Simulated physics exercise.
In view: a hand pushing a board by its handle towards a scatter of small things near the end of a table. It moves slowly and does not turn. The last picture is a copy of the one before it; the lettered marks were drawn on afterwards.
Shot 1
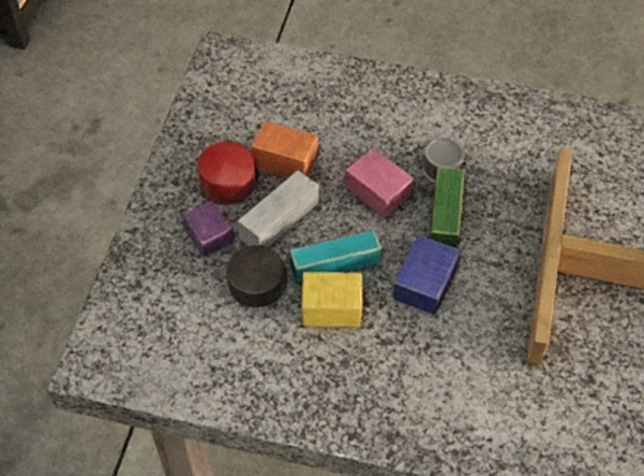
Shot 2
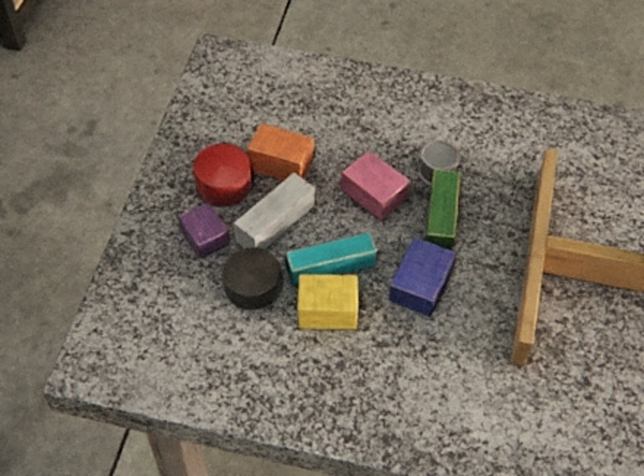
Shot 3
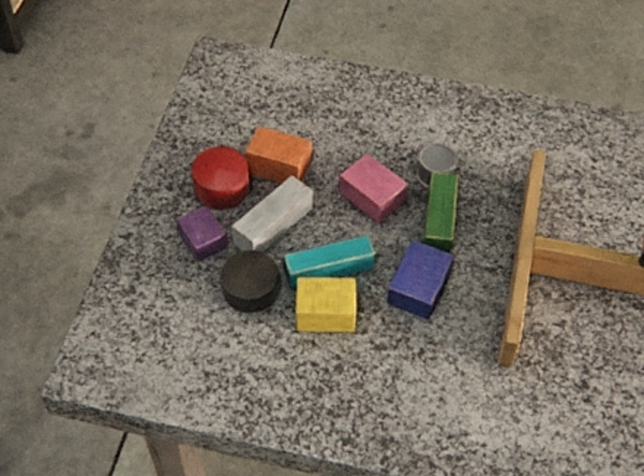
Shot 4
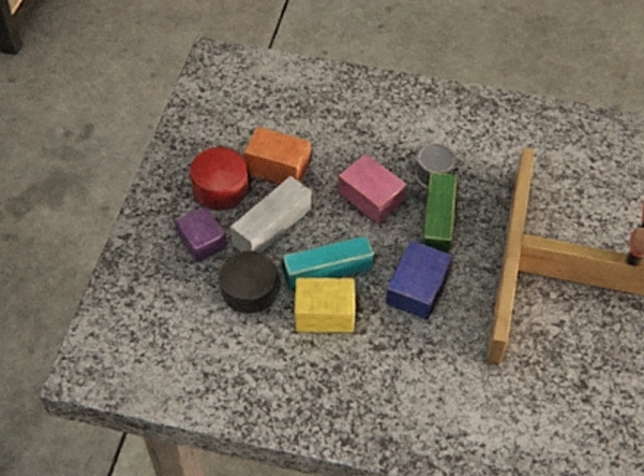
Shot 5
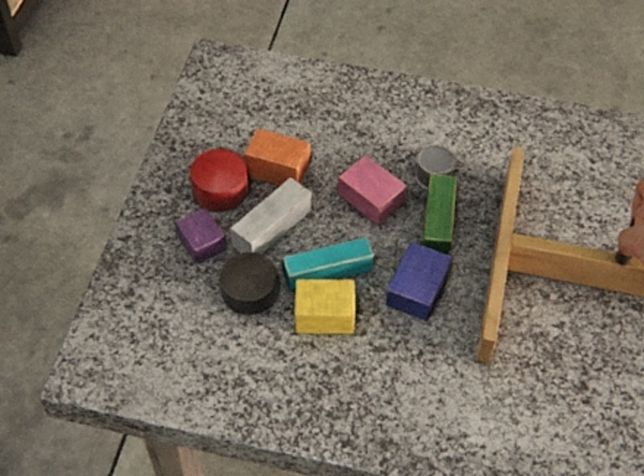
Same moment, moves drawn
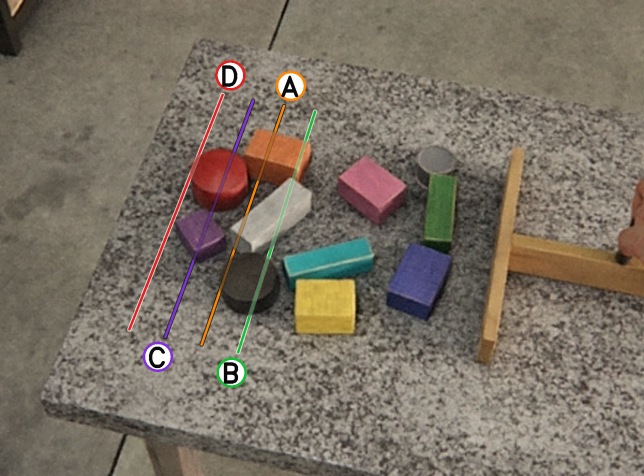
A wooden board on a handle slides slowly leftward without turning across the right side of a speckled grey stone-topped table, seen from above at an angle, and a hand gripping the handle comes into view at the right edge. Left of it lie red and black round pieces, a grey tin, and orange, pink, white, purple, turquoise, yellow, blue and green blocks. These stay put on the tabletop as the gap to the board narrows, while the view shifts very slightly.
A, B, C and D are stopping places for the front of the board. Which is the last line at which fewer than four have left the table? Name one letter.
C is the last line within the limit.
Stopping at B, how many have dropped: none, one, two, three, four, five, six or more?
By then, none.
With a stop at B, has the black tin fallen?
No.
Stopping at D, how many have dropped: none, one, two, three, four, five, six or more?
In all, six or more.
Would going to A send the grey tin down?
No.
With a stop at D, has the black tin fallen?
Yes.
On the copy, A at (246, 215); B at (280, 221); C at (213, 209); D at (180, 202).
On C. First, board (398, 217); yellow block (305, 310); grey tin (387, 159).
Then, board (294, 197); purple block (155, 224); red tin (181, 171).
Finally, board (215, 182); red tin over the edge; orange block over the edge; three fallen.
By contrast, A is within the limit but short; B is within the limit but short; D drops seven.
